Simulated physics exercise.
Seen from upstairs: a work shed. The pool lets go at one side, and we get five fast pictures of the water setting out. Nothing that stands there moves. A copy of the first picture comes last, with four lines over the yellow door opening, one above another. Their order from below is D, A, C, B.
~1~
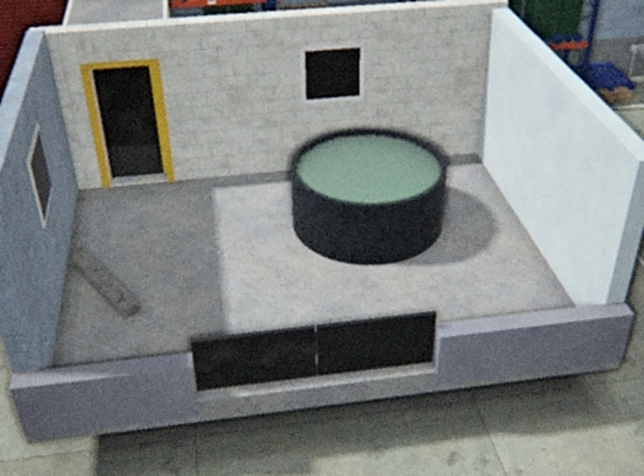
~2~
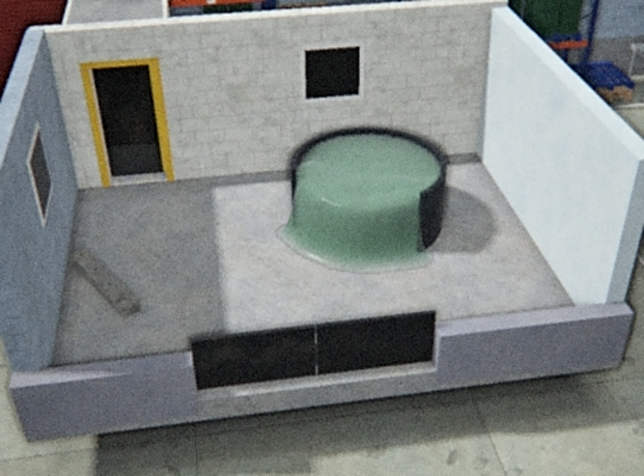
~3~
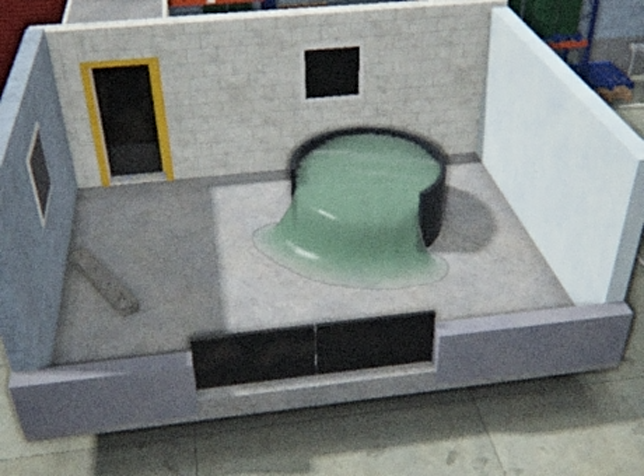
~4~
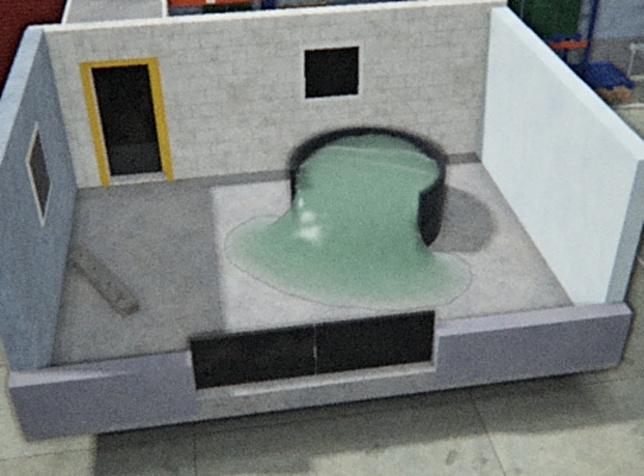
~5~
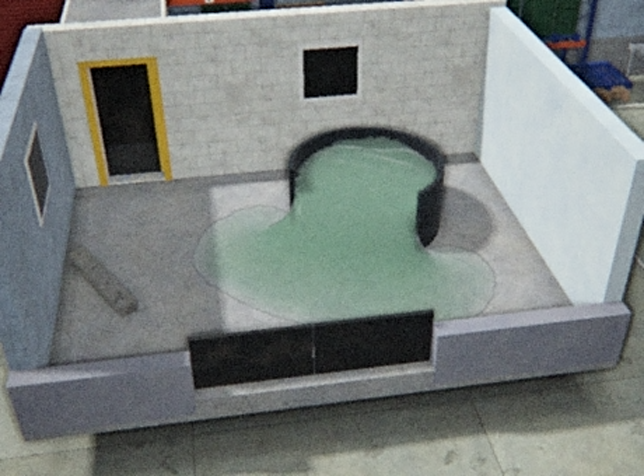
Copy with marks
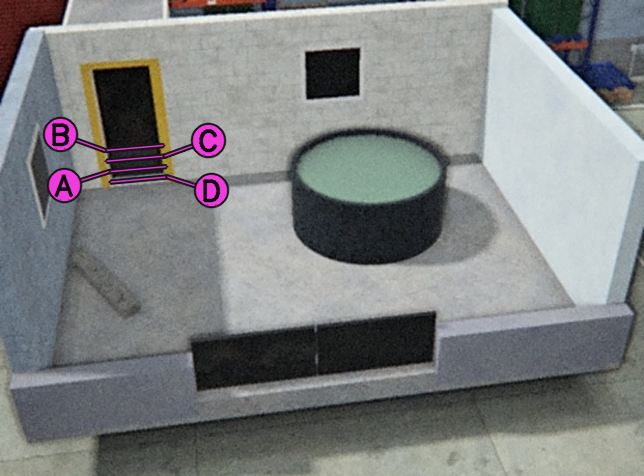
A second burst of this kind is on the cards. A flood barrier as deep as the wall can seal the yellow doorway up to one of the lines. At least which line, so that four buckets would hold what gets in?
The limit is A.
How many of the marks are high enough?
Three of them.
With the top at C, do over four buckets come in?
No.
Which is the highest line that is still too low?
That would be D.
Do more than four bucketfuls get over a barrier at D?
Yes.
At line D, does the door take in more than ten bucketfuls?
Yes, clearly.
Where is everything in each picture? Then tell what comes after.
In the first frame, water in the pool at rest, its middle at (368, 169); foot of the yellow doorway at (140, 184); shut gate at (315, 334).
In the second frame, 2 % of the ground under water, visible out to (428, 255).
In the third frame, 6 % of the ground under water, visible out to (441, 267).
In the fourth frame, 13 % of the ground under water, visible out to (233, 236).
In the fifth frame, 23 % of the ground under water, visible out to (489, 284).
In magenta, A at (137, 169); B at (134, 147); C at (135, 158); D at (139, 179); from the bottom up D, A, C, B.
With A, a bucket or two gets in.
With B, nothing gets over.
With C, nothing gets over.
With D, some 20 bucketfuls get in.
